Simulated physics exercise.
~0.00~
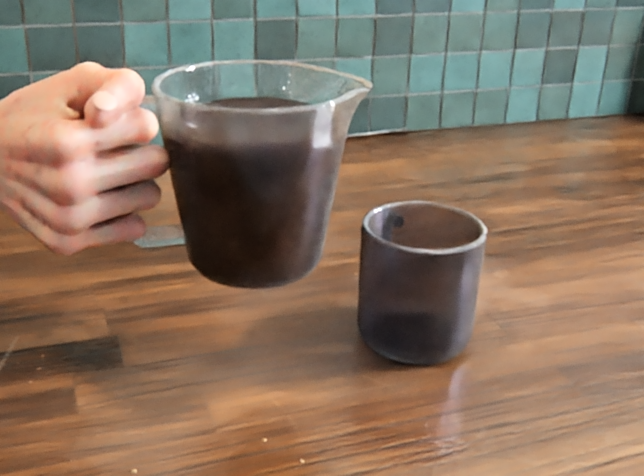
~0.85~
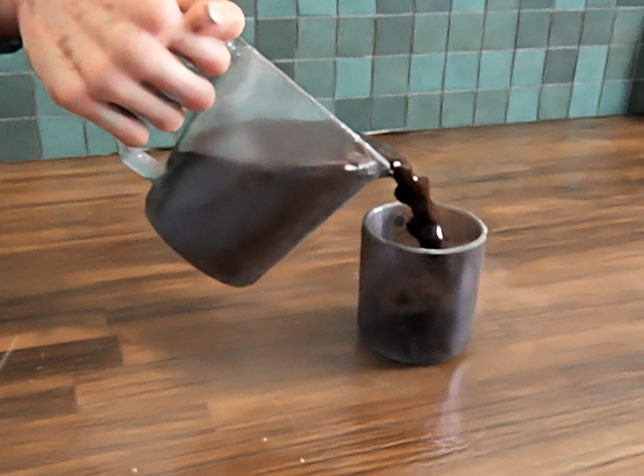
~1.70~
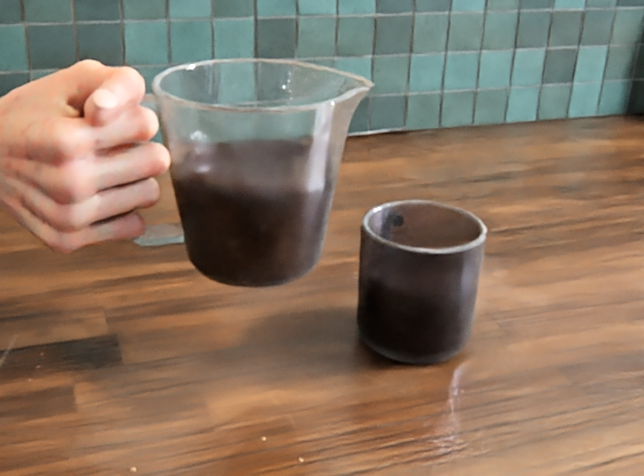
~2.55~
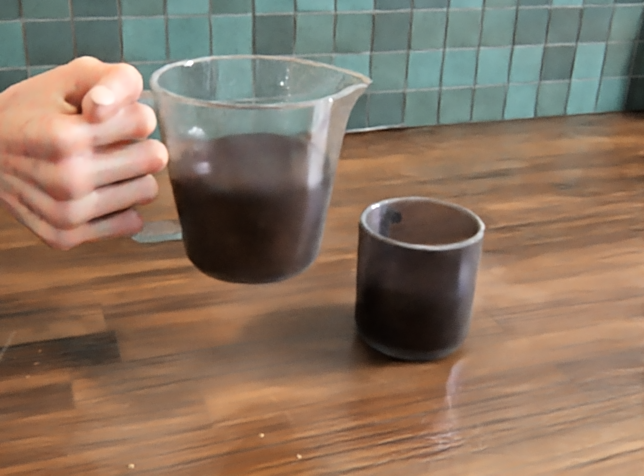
A hand tilting a flared glass jug to pour dark coffee into a mug on a wooden worktop, then bringing it level again.
